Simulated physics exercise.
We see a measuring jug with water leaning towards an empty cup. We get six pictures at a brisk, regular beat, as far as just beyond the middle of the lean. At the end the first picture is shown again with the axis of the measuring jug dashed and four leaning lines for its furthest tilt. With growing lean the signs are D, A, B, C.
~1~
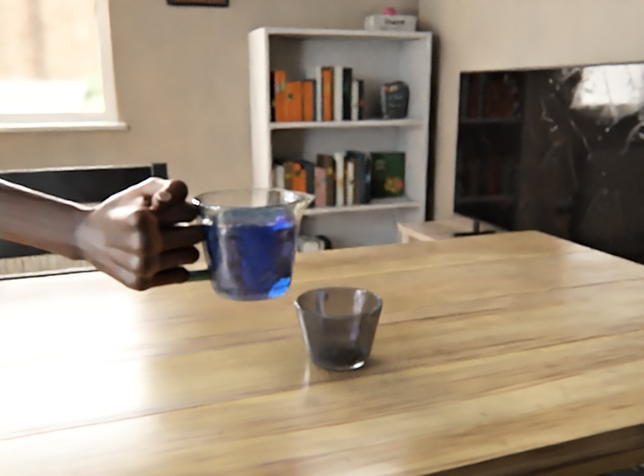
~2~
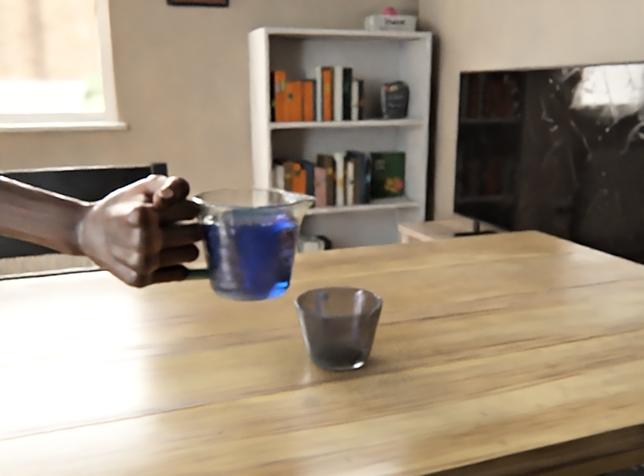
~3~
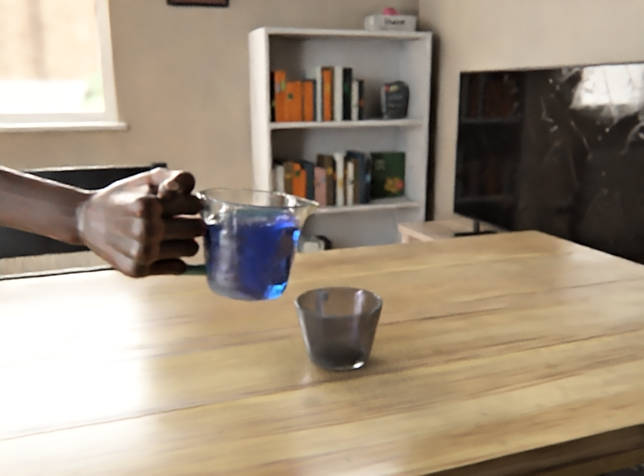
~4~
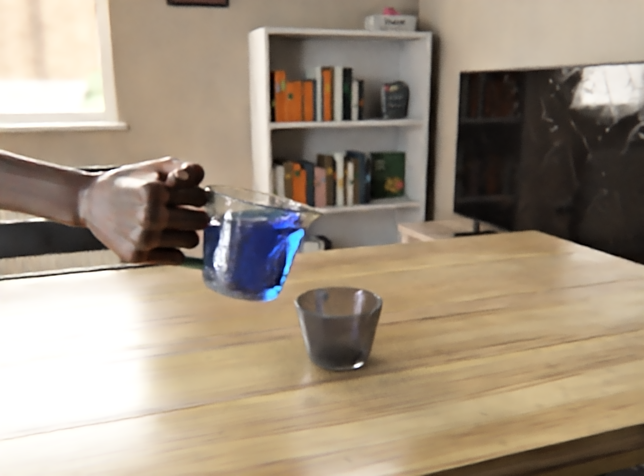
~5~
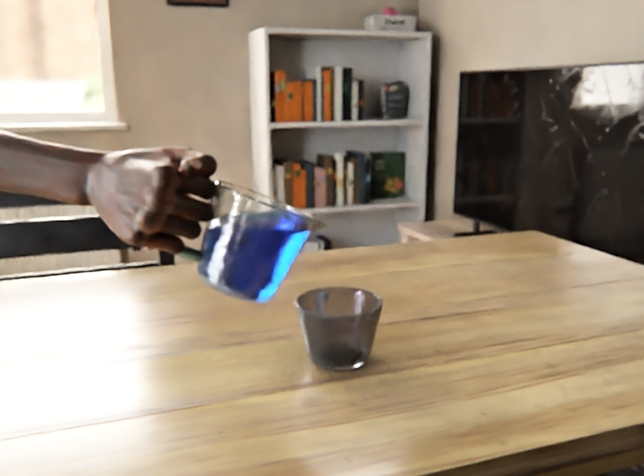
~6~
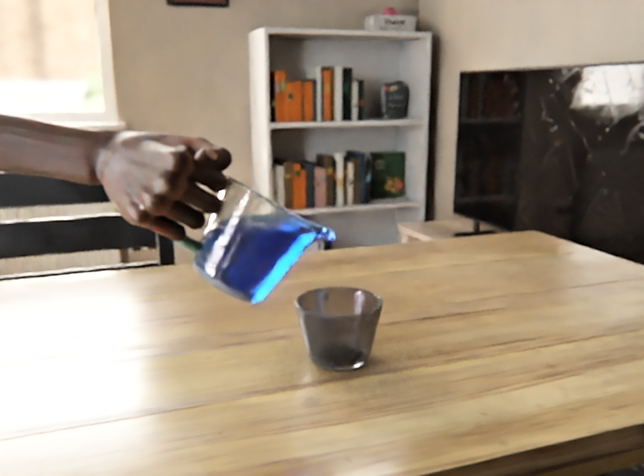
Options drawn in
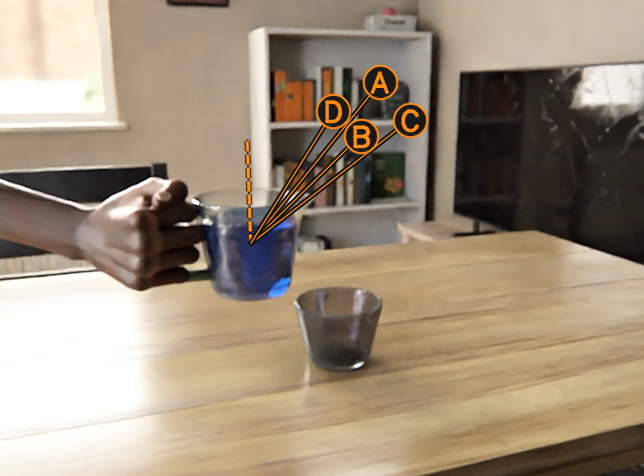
The clip opens on a hand at the left holding a clear measuring jug of blue liquid upright above a wooden table, near an empty cup. The hand slowly tilts the jug to the right, gently at first and then more steeply, until the blue liquid reaches just over its lip.
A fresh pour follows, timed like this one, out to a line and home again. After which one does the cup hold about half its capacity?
B beats the others.
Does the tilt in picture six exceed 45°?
No, it does not.
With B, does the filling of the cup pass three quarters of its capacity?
No, it does not.
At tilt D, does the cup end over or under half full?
Under.
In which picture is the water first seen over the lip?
Picture 6.
On the marked copy, A at (369, 95); B at (348, 147); C at (396, 130); D at (324, 125).
If A is chosen, the cup ends with about 35 % of what it can hold.
If B is chosen, the cup ends with about 49 % of what it can hold.
If C is chosen, the cup ends with about 61 % of what it can hold; 6 % of the water is spilt.
If D is chosen, the cup ends with about 21 % of what it can hold.
